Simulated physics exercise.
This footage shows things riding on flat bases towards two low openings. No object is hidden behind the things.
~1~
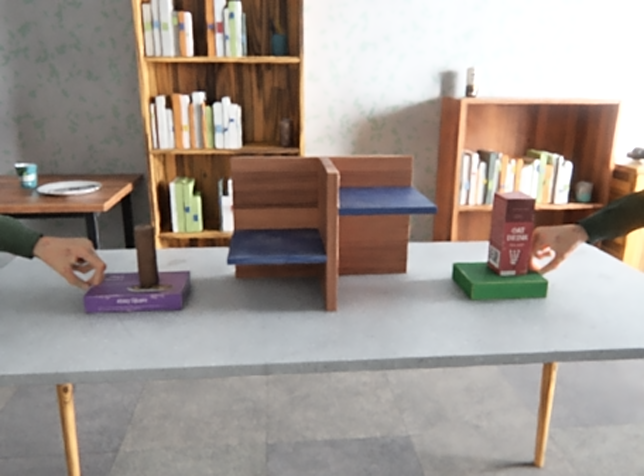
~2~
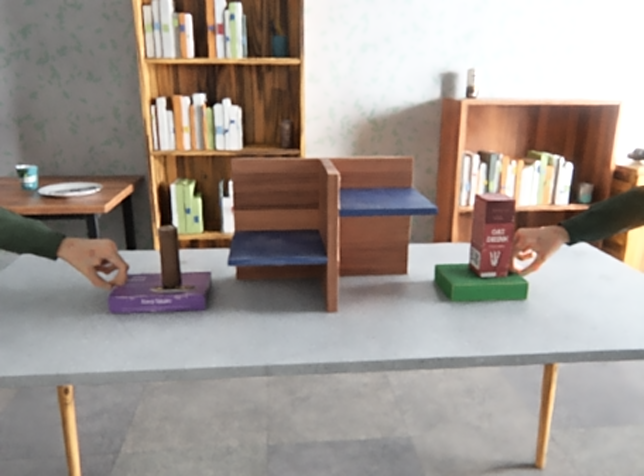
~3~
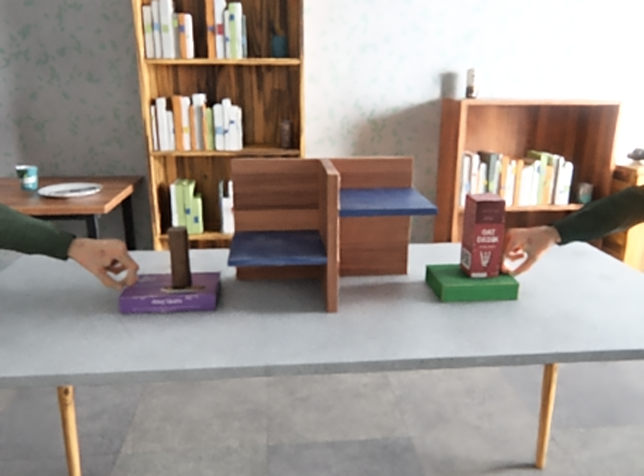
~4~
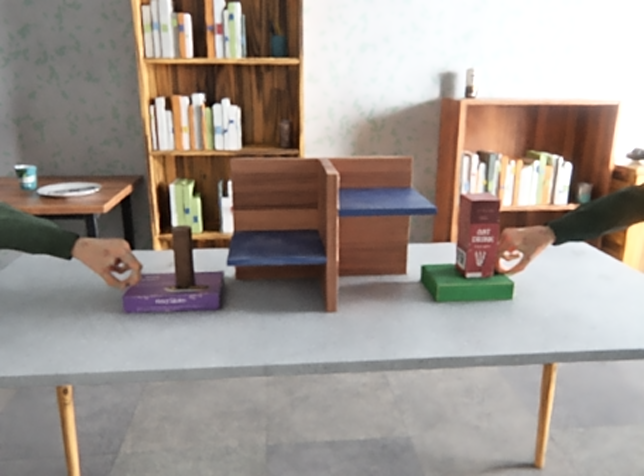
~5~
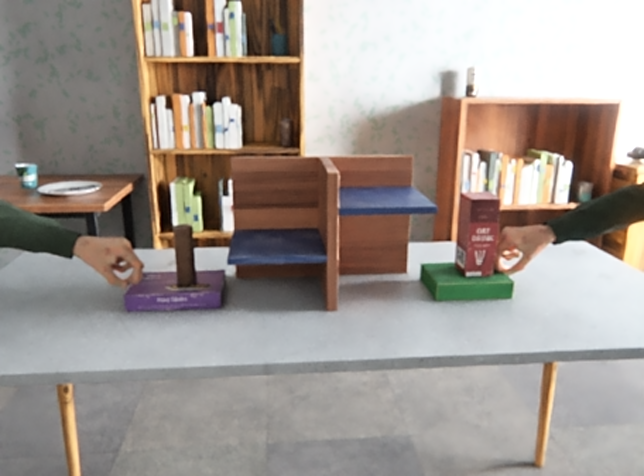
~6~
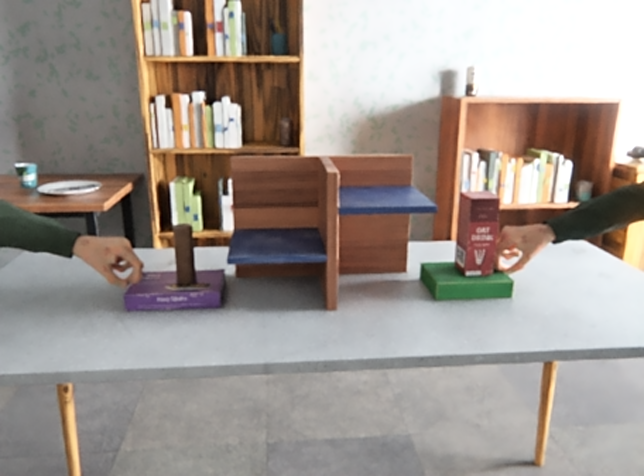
In this clip, two hands slide a purple box carrying an upright brown object rightward and a green base carrying a red carton leftward across a gray table, toward a wooden shelf unit, with movement slowing to almost nothing.
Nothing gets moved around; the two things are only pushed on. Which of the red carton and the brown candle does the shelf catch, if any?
Caught by the shelf? Red carton - yes, brown candle - yes.
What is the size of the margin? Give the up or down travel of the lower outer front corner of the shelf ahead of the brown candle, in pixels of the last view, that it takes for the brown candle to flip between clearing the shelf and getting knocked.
28 pixels up.
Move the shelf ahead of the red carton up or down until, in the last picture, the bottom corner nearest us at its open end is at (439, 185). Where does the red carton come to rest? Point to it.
Settles at approximately (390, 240) in the last view.
Then, 1.18 s past the last view, red carton riding along near (439, 234); brown candle leaning 20° off how it started near (221, 251).
Then, 1.62 s past the last view, red carton leaning 12° off how it started near (430, 232); brown candle on its side near (215, 271).
Then, 2.18 s past the last view, red carton leaning 49° off how it started near (433, 237); brown candle on its side near (243, 270).
Finally, the red carton is knocked back, near (449, 265); the brown candle is knocked back, near (245, 270).
